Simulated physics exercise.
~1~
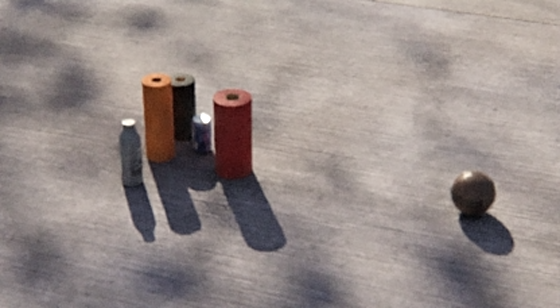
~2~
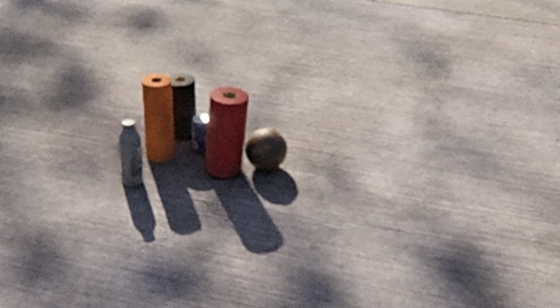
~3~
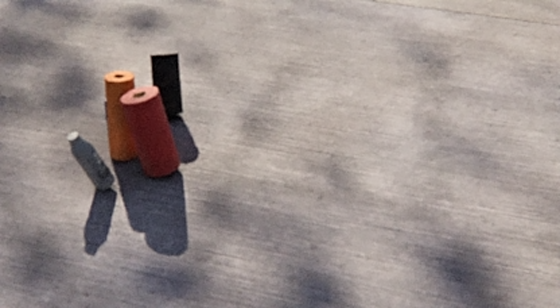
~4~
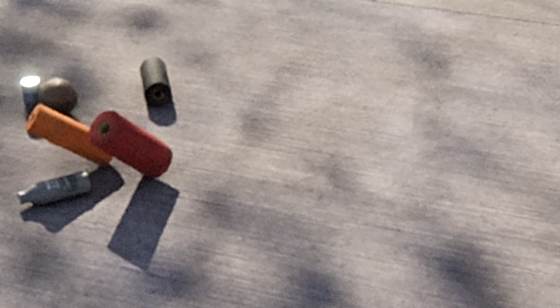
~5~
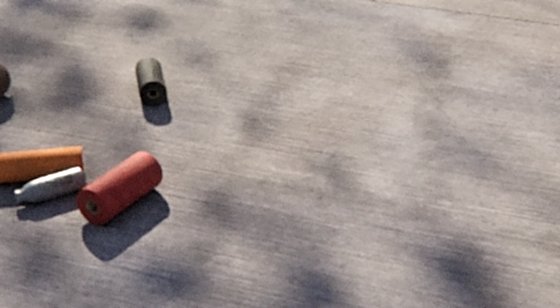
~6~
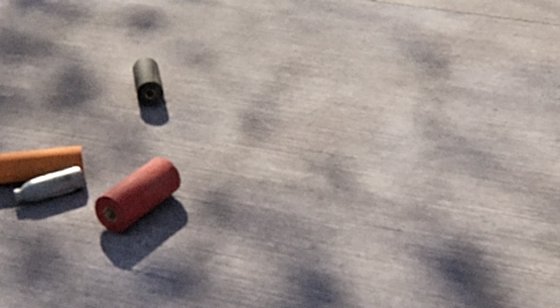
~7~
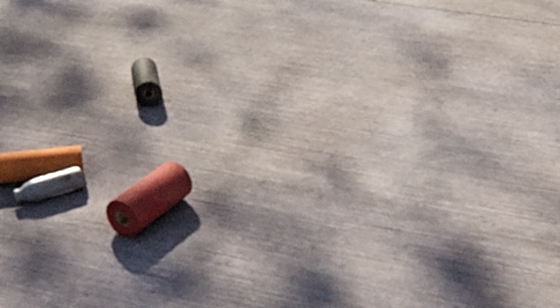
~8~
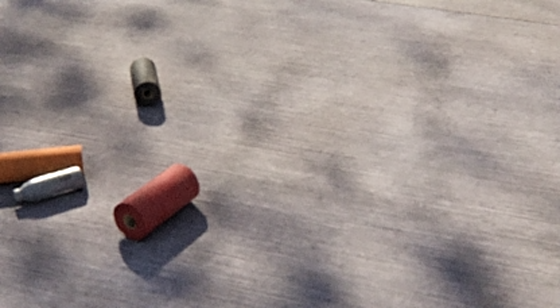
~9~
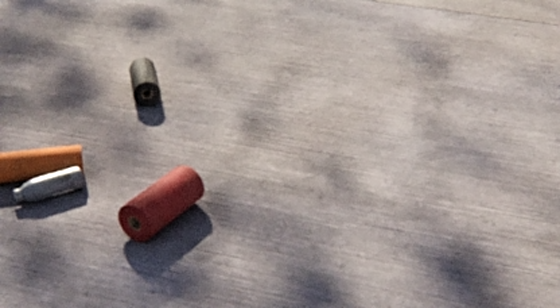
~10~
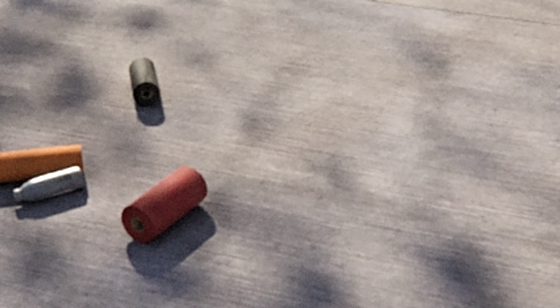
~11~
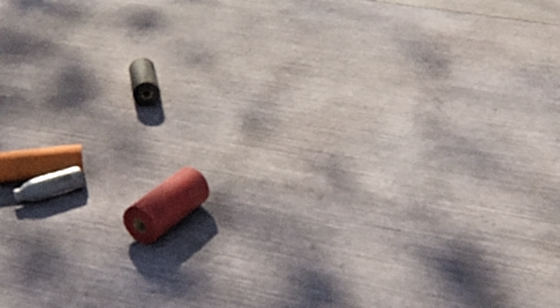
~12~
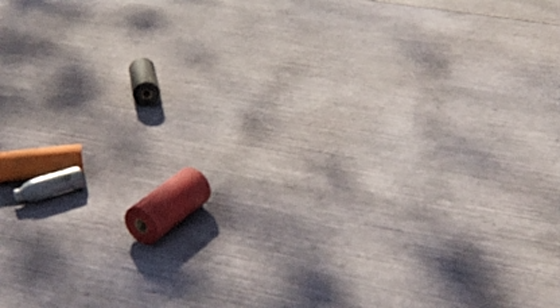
On sunlit pavement, a brown ball rolling left into standing rolls, a can and a bottle, leaving three rolls and the bottle toppled.
